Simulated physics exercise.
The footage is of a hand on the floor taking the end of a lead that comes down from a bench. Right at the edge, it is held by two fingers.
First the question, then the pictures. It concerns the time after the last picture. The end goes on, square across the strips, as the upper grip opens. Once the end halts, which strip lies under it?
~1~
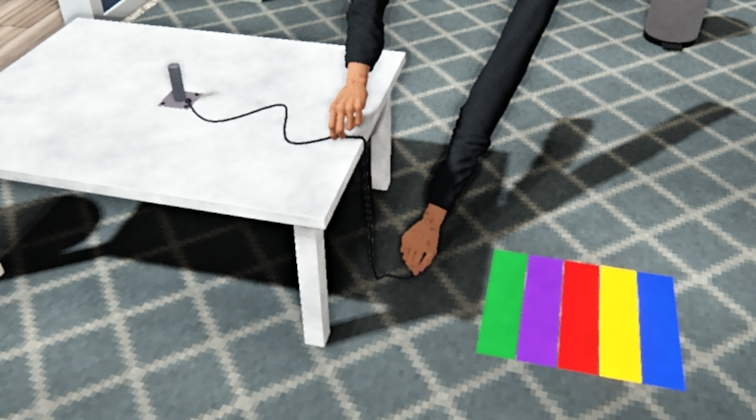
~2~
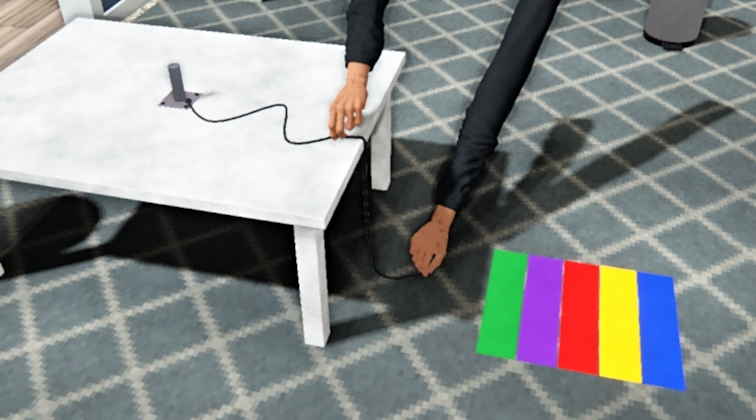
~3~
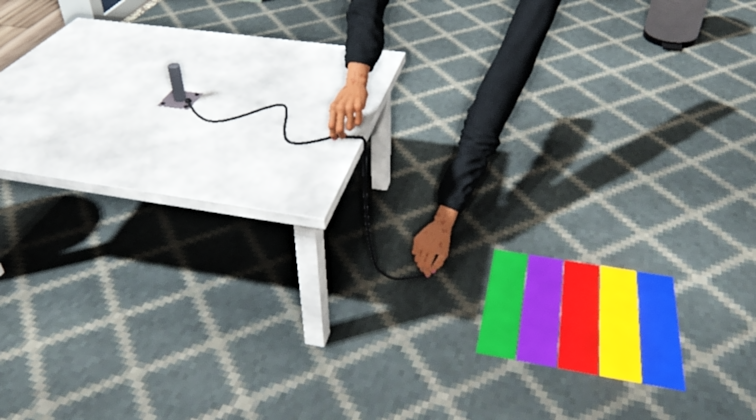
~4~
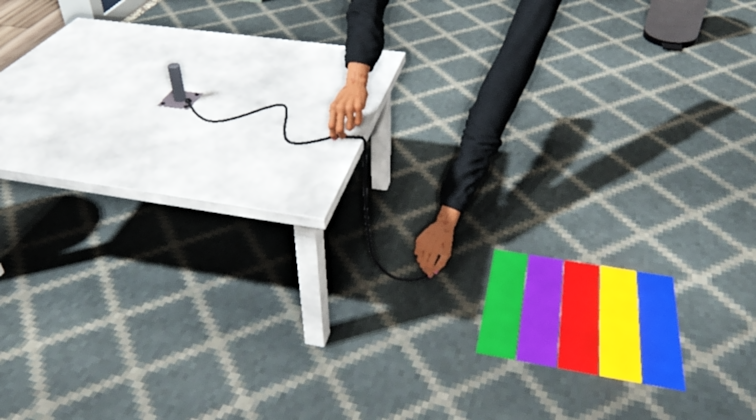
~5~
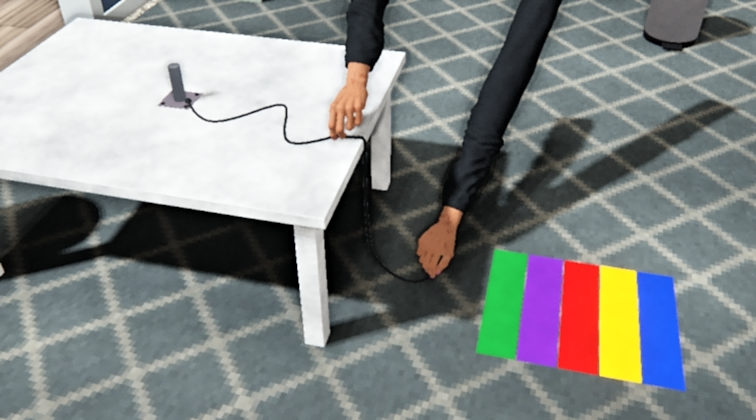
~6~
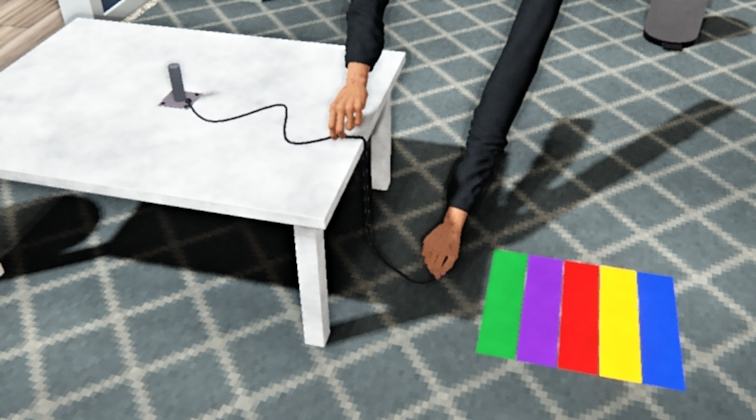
The yellow strip lies under it.
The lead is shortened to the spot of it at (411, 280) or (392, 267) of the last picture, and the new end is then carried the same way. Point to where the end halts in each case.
Roughly (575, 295), (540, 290).
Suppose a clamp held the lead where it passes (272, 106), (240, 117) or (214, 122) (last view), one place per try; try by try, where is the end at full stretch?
It comes to rest around (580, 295), (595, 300) and (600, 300) respectively.
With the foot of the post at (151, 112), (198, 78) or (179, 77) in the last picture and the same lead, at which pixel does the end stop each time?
Respectively (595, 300), (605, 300) and (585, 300).
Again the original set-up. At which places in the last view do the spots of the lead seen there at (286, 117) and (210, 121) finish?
Roughly at (331, 123), and the other roughly at (235, 108).
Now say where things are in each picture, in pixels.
In the first frame, end (418, 270); green (498, 335); purple (538, 342); red (579, 350); yellow (620, 357); blue (662, 364).
In the second frame, end (428, 272); lead through (200, 117) (270, 107) (286, 139) (361, 140) (366, 205) (374, 264).
In the third frame, end (430, 272).
In the fourth frame, end (433, 273); lead through (200, 117) (270, 107) (286, 139) (361, 140) (366, 205) (377, 263).
In the fifth frame, end (435, 273).
In the sixth frame, end (440, 274); lead through (200, 117) (270, 107) (286, 139) (361, 140) (367, 205) (384, 261).
Early on, end near (541, 291); over purple.
Midway, end near (588, 298); over red.
At the end of the slack, end near (617, 303); over yellow. The yellow one.
